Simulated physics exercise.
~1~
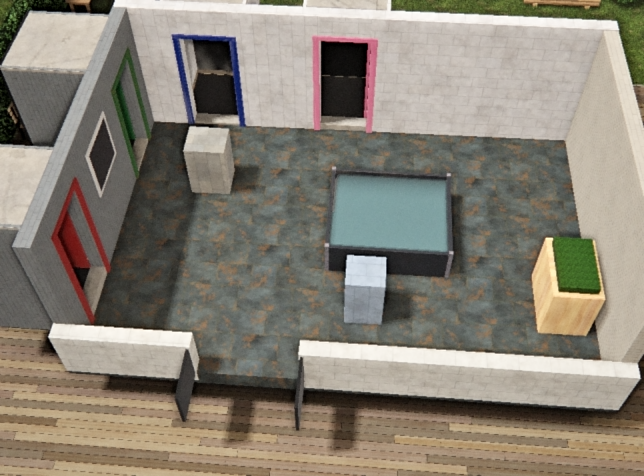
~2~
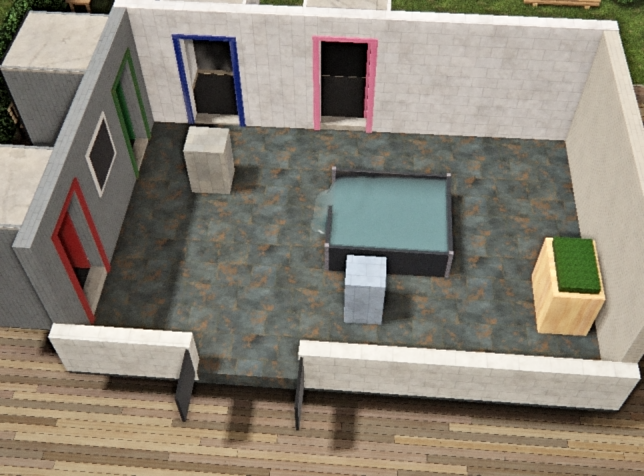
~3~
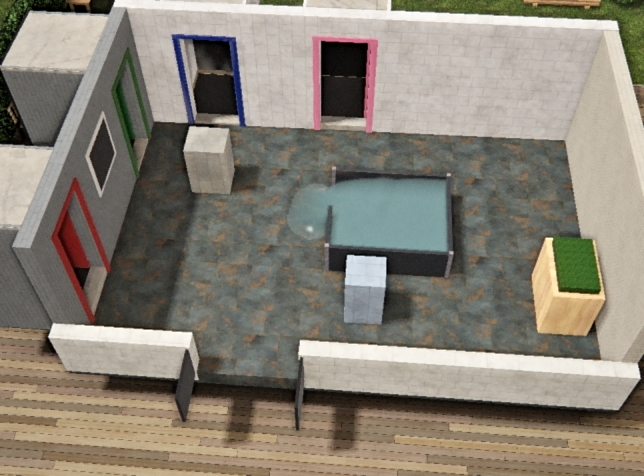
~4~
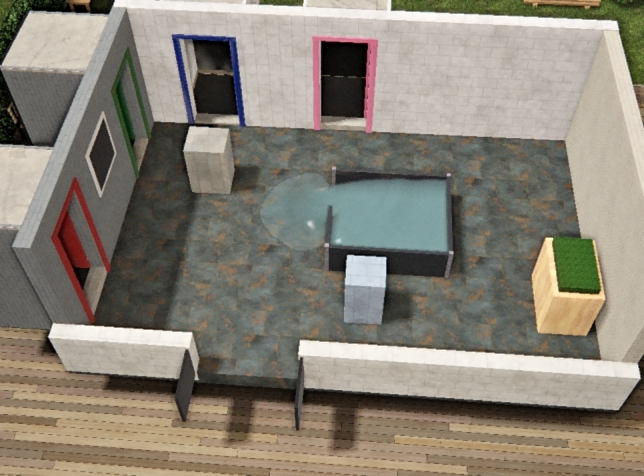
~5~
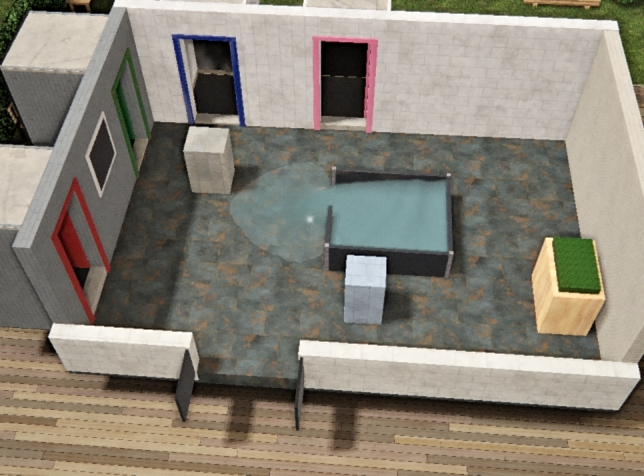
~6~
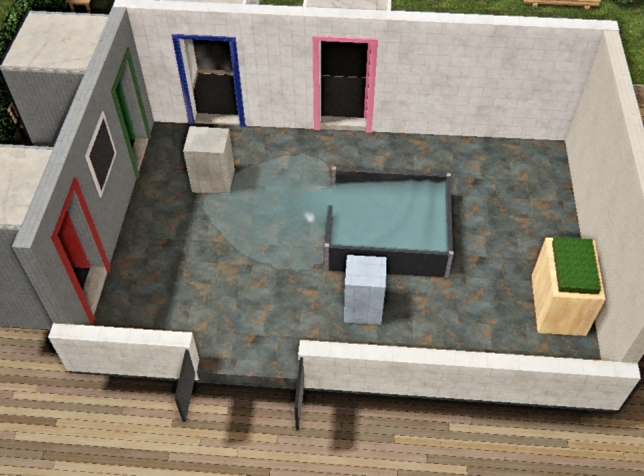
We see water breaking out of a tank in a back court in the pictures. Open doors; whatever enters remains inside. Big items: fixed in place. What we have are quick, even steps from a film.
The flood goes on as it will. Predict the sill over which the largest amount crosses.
I would say the blue sill.
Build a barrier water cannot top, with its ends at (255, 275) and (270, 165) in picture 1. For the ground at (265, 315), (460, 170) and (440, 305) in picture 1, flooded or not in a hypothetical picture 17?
Going through them in order, I get inundated, high and dry and high and dry.
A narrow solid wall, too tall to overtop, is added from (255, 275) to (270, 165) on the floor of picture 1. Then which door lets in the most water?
The green door.
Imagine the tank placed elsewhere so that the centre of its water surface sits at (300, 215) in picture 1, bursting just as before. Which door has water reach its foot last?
Answer: The pink door.
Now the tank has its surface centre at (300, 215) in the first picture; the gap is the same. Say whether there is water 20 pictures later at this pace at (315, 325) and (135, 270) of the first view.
Well, the first point ends up unwetted, and the second one ends up swamped.
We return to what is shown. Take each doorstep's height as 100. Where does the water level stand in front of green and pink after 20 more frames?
The first is near 220 per cent, the second near 10 per cent.
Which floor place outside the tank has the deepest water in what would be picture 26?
Approximate pixel: (84, 351).
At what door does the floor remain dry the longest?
The one in pink.
A moment on, water covers 25 % of the floor; green door not reached, pink door not reached, blue door not reached, red door not reached.
Next, water covers 30 % of the floor; green door wet at the sill, nothing in, pink door not reached, blue door some in, red door wet at the sill, nothing in.
Then, water covers 35 % of the floor; green door a trickle in, pink door wet at the sill, nothing in, blue door a lot in, red door wet at the sill, nothing in.
Later, water covers 55 % of the floor; green door some in, pink door wet at the sill, nothing in, blue door a lot in, red door wet at the sill, nothing in.
In the end, water covers 75 % of the floor; green door some in, pink door wet at the sill, nothing in, blue door a lot in, red door wet at the sill, nothing in; the blue door has let in the most.
